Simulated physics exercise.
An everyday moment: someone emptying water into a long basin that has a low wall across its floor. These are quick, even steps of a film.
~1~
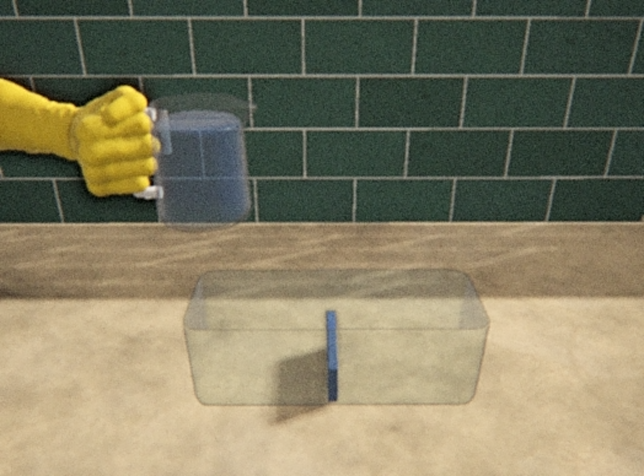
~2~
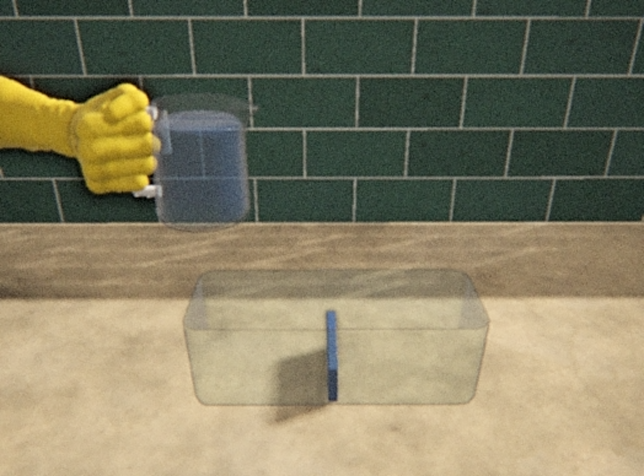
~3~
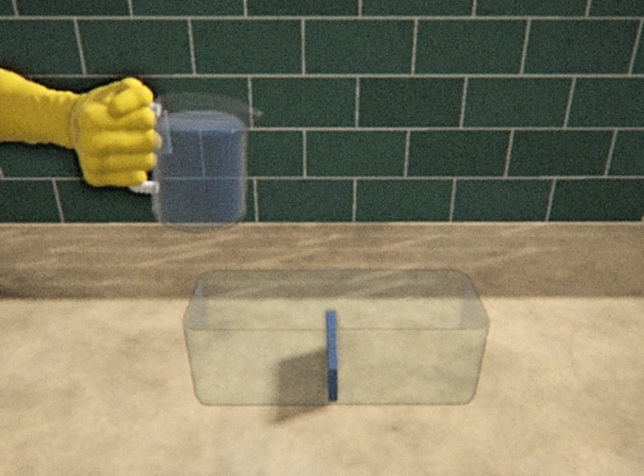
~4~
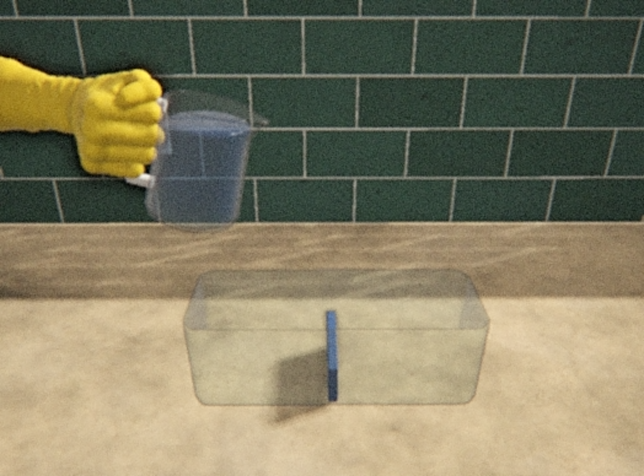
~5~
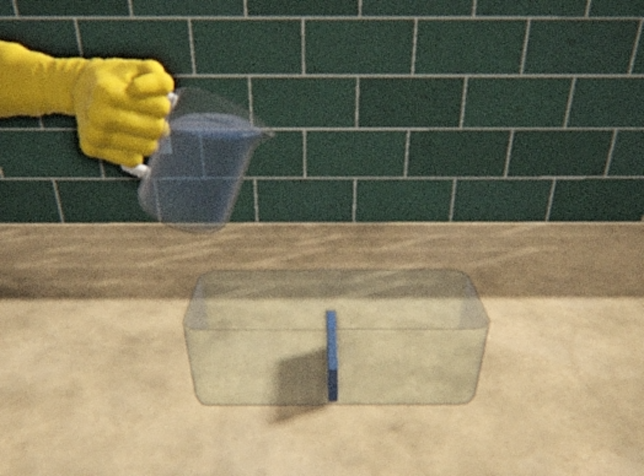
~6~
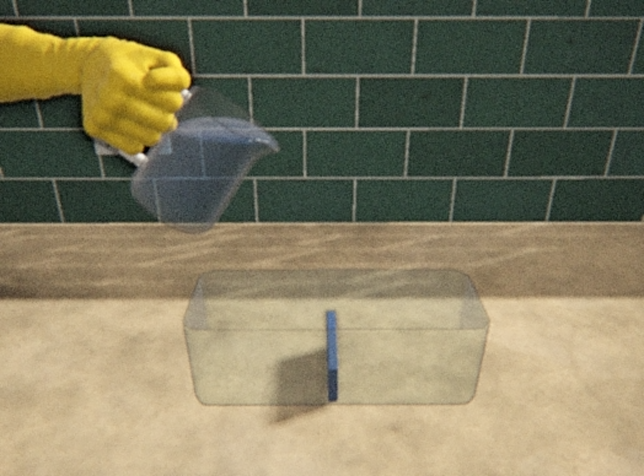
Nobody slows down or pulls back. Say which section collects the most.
Most lies in the left-hand part.
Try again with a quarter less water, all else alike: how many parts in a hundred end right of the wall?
About 15 per cent.
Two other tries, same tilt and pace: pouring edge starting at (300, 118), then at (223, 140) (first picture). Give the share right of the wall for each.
About 90 and 5 per cent.
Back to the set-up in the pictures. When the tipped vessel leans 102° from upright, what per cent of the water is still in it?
It comes to 60 per cent or so.
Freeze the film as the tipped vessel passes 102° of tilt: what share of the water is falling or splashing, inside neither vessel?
Roughly 25 in a hundred.
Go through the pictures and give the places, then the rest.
Tilt 0°; pouring edge (257, 105); surface from (156, 120) to (243, 121); the long basin's rim runs from (192, 300) to (478, 299); the wall's top is at (332, 339), in the first picture.
Tilt 2°; pouring edge (258, 107); surface from (156, 120) to (243, 121), in the second picture.
Tilt 6°; pouring edge (263, 112); surface from (160, 120) to (246, 123), in the third picture.
Tilt 14°; pouring edge (269, 121); surface from (161, 133) to (253, 125), in the fourth picture.
Tilt 24°; pouring edge (276, 134); surface from (158, 144) to (263, 129), in the fifth picture.
Tilt 35°; pouring edge (280, 149); surface from (150, 153) to (277, 139), in the sixth picture.
A moment on, the tilt is 102° and 60 per cent is still to pour, 1 is left of the wall and 11 right of it.
Next, the tilt is 117° and 12 per cent is still to pour, 38 is left of the wall and 31 right of it.
Then the tilt is 117° and 1 per cent is still to pour, 58 is left of the wall and 35 right of it.
Later the tilt is 117° and 0 per cent is still to pour, 61 is left of the wall and 36 right of it.
In the end 61 per cent lies left of the wall, 36 right of it and 3 outside.
